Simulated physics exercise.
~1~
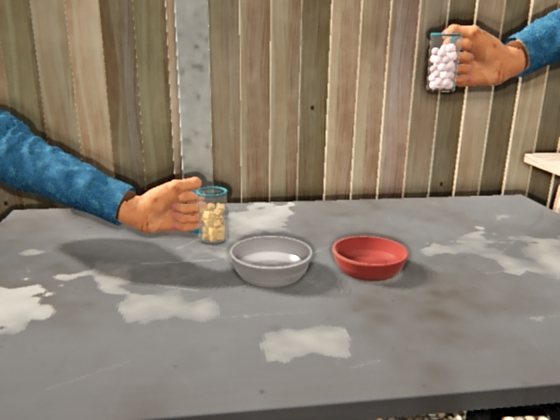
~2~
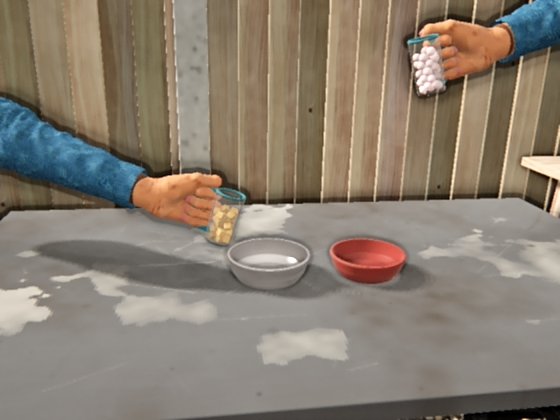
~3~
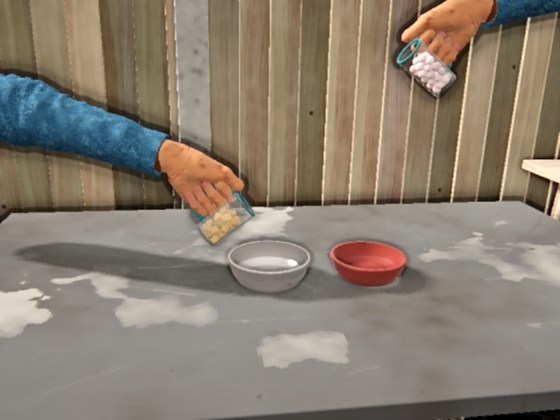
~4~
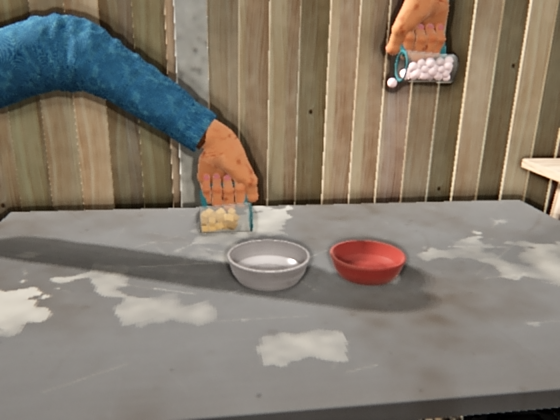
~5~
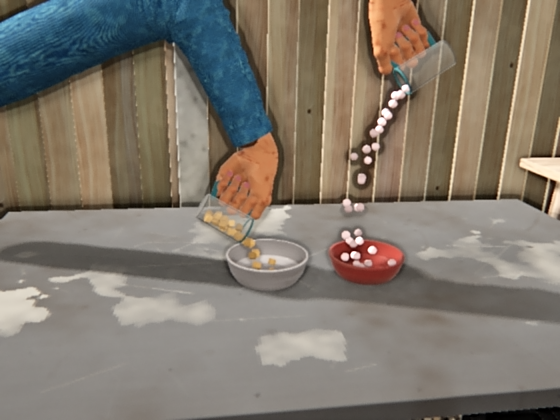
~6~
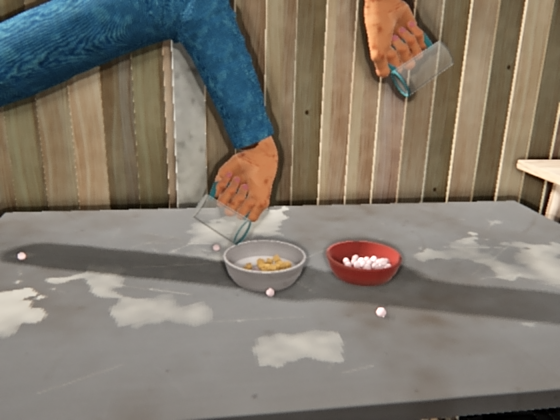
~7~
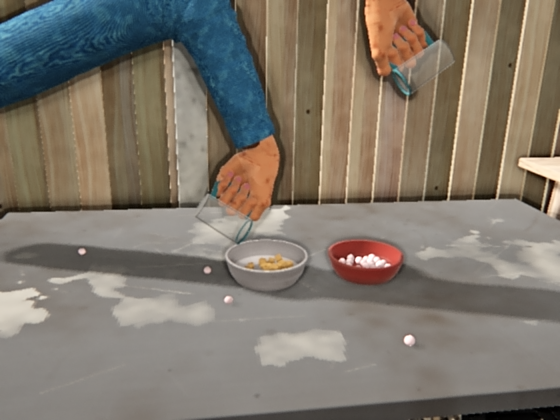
On a worn grey table in front of a wooden plank fence, a pale grey bowl and a red bowl sit side by side. Two blue-sleeved arms hold clear cups, the left one low with yellowish pieces, the right one much higher with small white balls. Both hands tilt their cups over until the contents pour out, the white balls falling in a long stream. The yellow pieces drop a short way and settle in the grey bowl with none outside it. Most of the white balls land in the red bowl, but several end up scattered across the tabletop as both emptied cups stay tipped.
